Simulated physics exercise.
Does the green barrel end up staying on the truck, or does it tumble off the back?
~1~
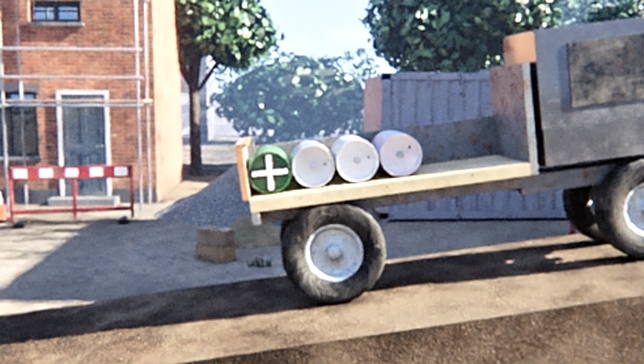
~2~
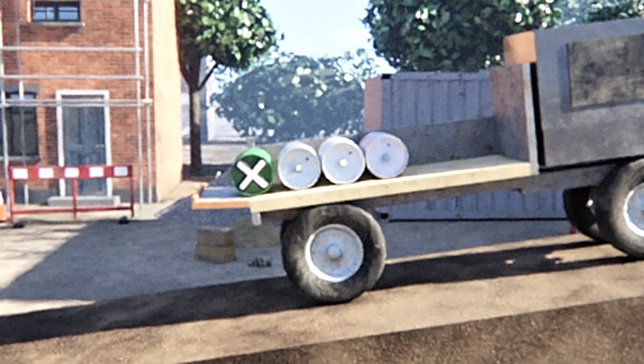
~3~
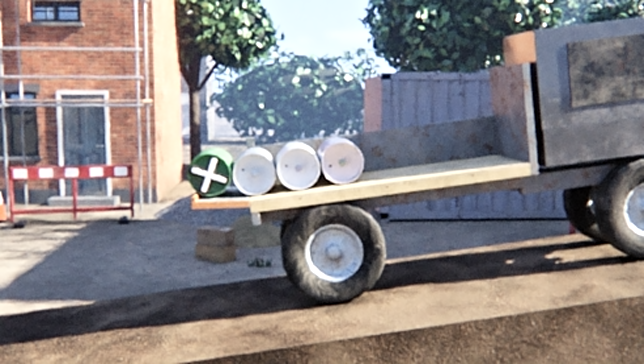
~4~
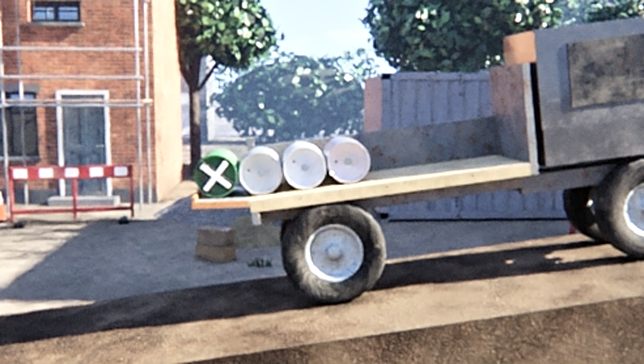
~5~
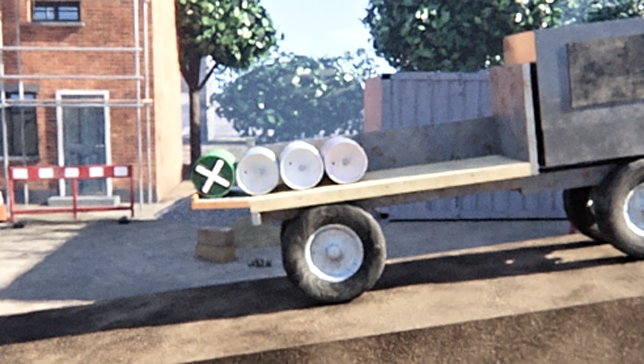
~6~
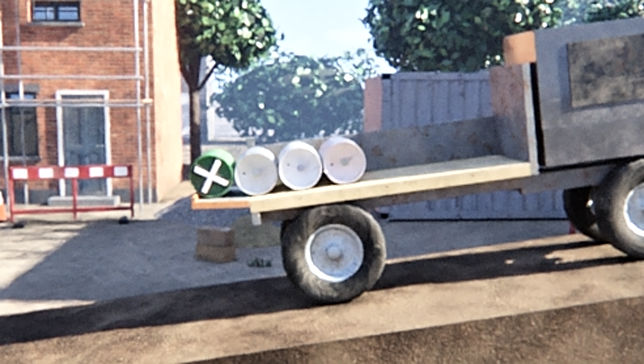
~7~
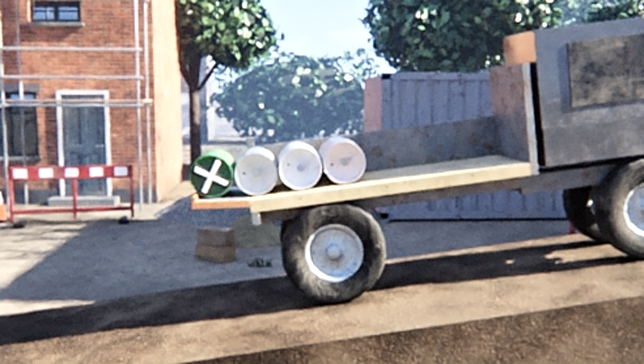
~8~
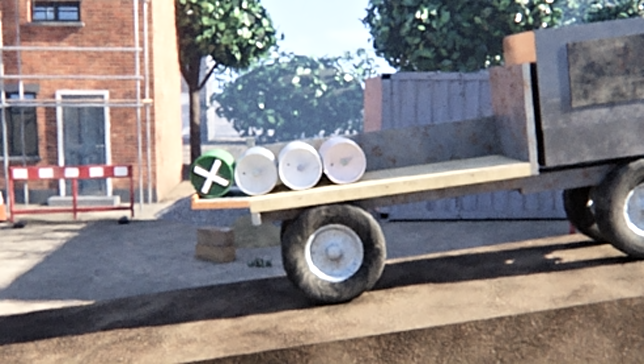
The green barrel stays on the truck, coming to rest on the lowered tailgate with the pale barrels lined up behind it.
